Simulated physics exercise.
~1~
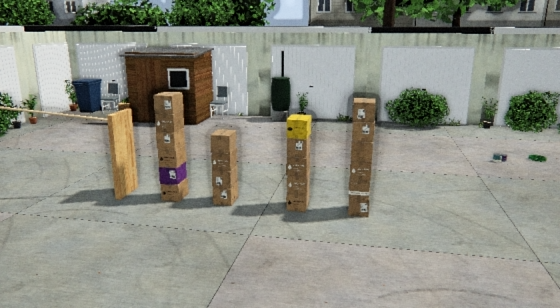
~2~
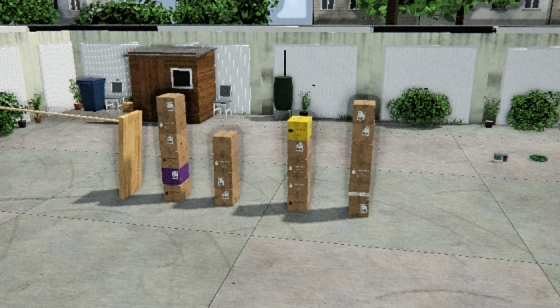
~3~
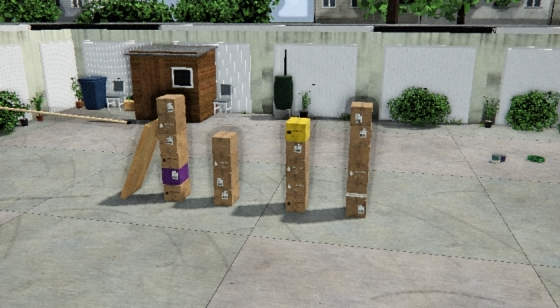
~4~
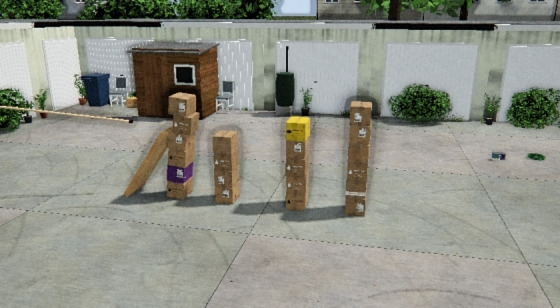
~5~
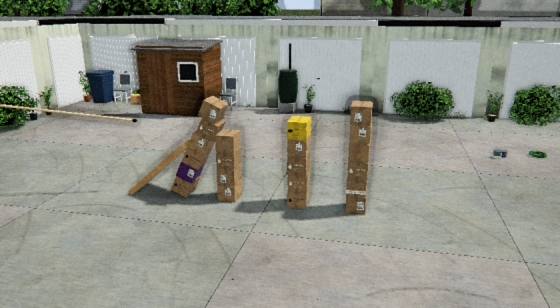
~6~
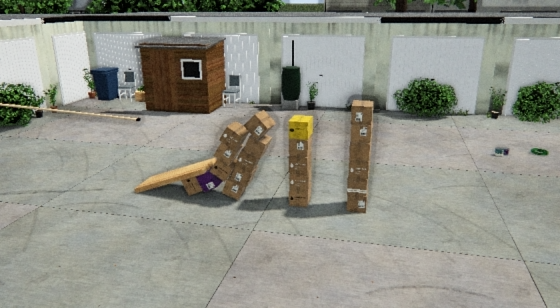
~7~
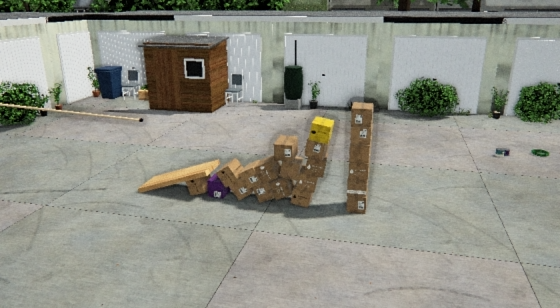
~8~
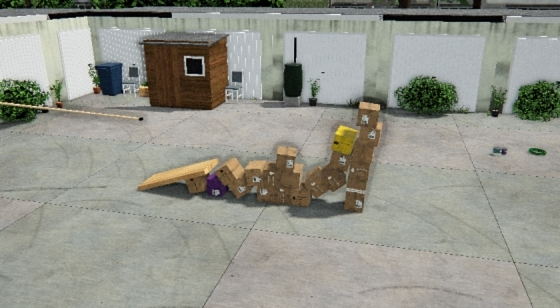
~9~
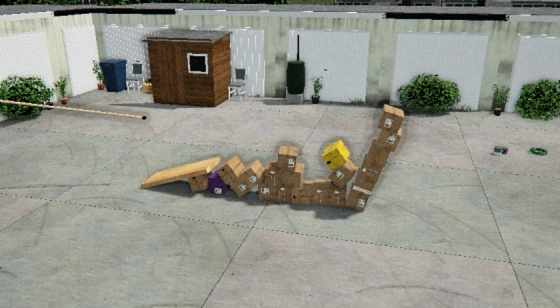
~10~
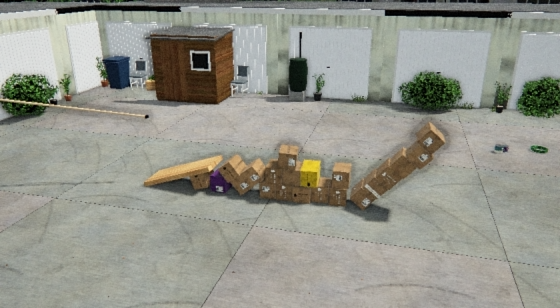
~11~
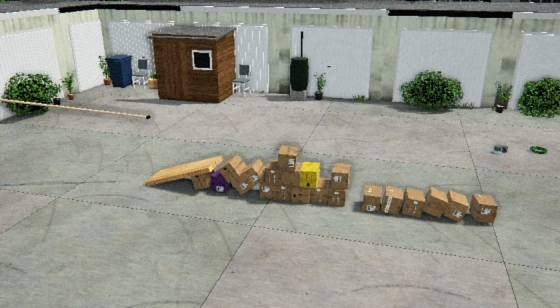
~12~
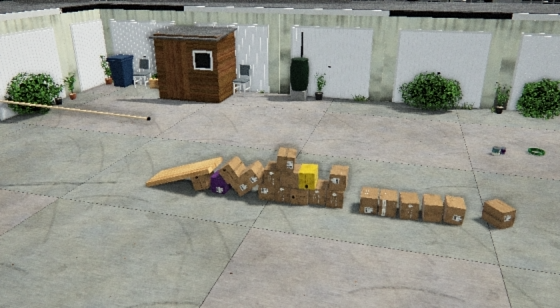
In a walled yard, a tipped board topples five stacks of cartons rightward into a jumbled row.
